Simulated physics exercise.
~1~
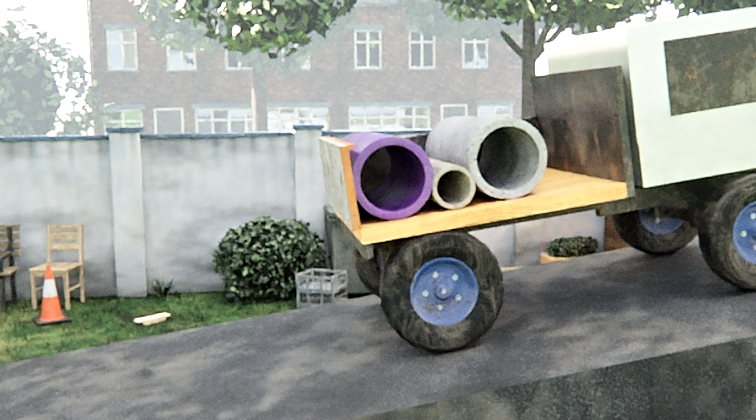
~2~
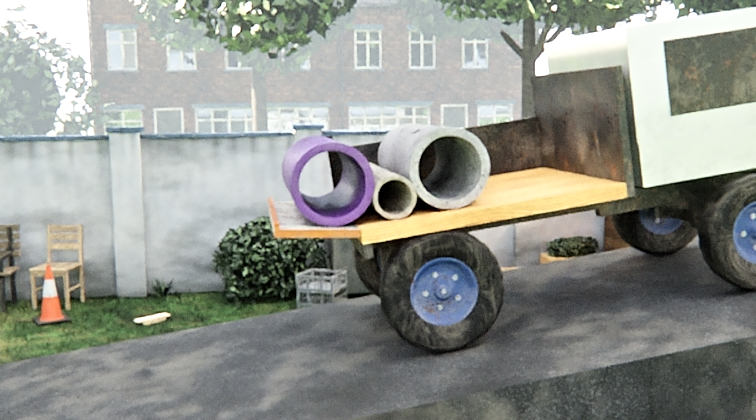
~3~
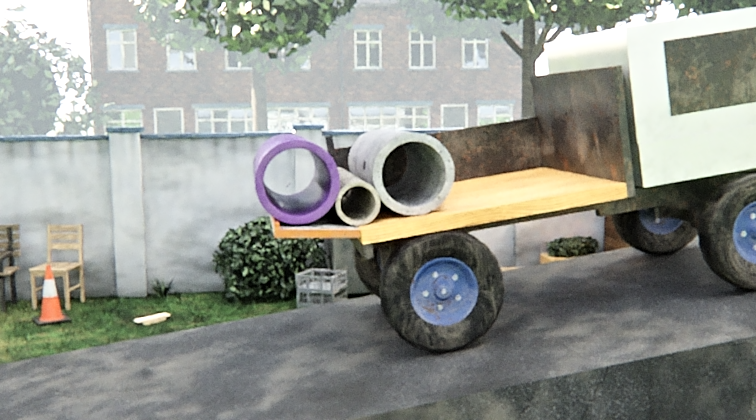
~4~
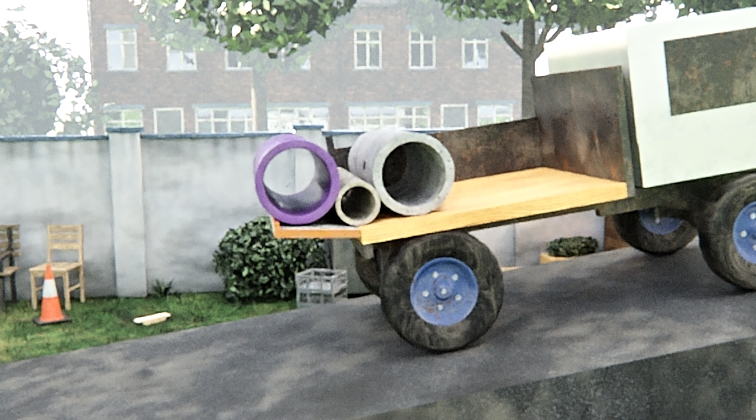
Purple pipe and two grey ones rolling left onto the lowered tailgate of a truck parked on a slope, stopping at its edge.
